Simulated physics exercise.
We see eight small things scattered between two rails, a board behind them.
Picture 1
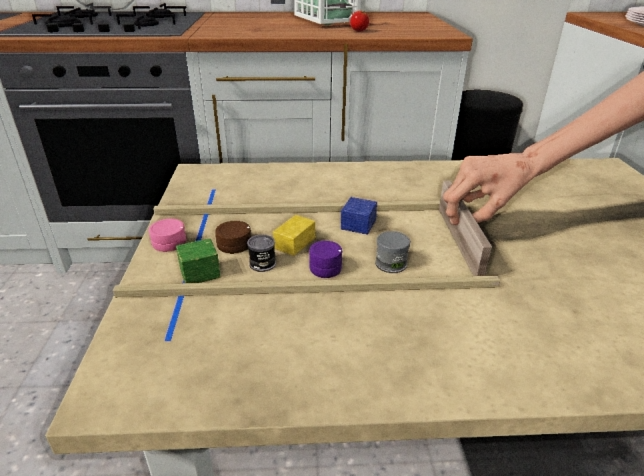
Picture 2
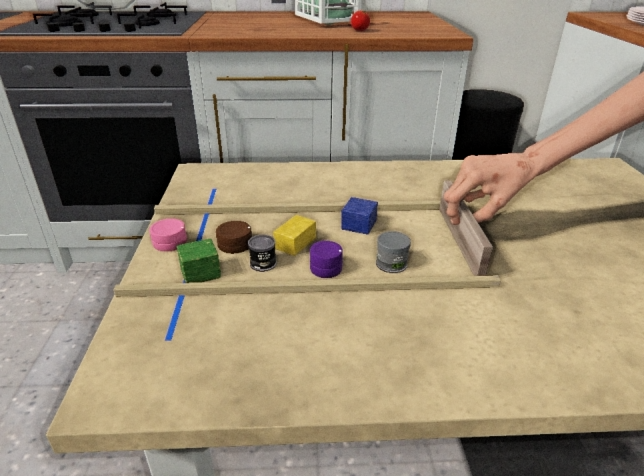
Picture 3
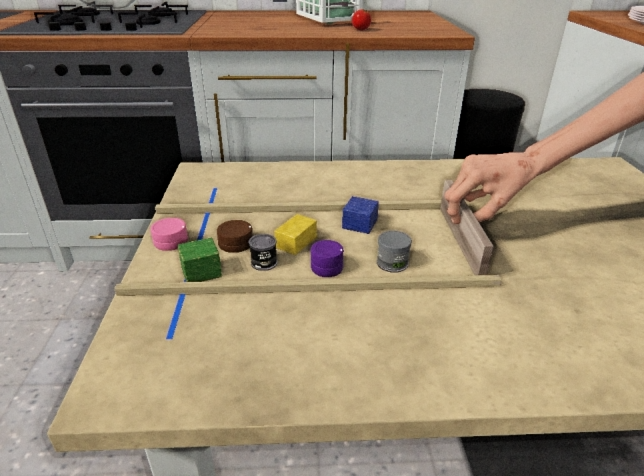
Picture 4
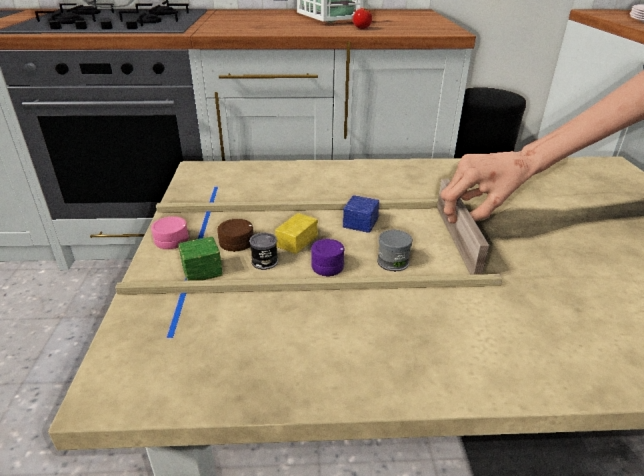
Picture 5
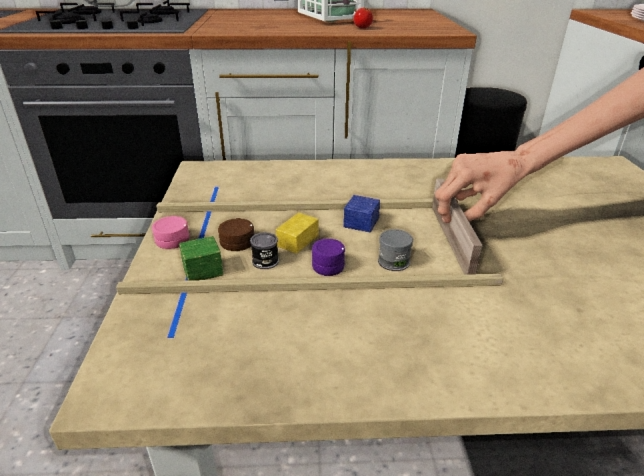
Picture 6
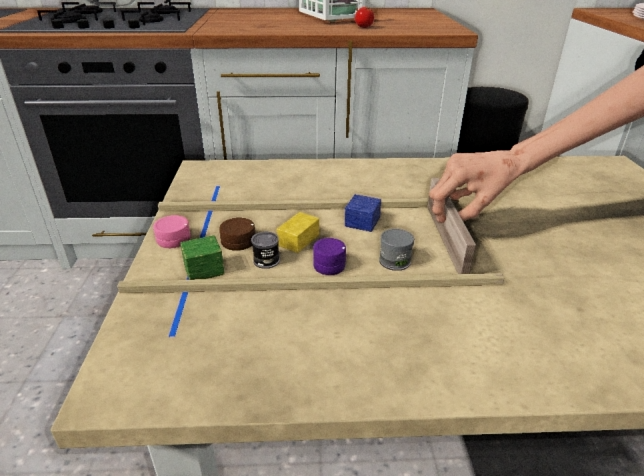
A hand slides a board slightly left between two rails toward eight small, still objects.
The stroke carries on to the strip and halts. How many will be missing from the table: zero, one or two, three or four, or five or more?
As it turns out, the number that fall off is one or two.
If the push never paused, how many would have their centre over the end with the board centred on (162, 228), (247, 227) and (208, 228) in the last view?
The counts: 5, 0 and 1.
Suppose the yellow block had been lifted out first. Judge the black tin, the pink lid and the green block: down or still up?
The black tin does not fall; the pink lid goes over; the green block is kept.
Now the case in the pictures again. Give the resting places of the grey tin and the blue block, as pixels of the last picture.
Near (178, 249) and (193, 209).
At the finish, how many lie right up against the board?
It touches 3.
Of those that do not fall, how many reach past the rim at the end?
It comes to 1.
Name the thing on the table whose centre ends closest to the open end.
Foremost is the brown lid.
Soon after, none off yet; pink lid at rest near (172, 232); green block at rest near (202, 258); brown lid at rest near (238, 234).
Then, none off yet; pink lid at rest near (172, 232); green block moving near (198, 259); brown lid moved a little near (225, 232).
By the end, the number that fall off is one or two; fallen, green block and pink lid.
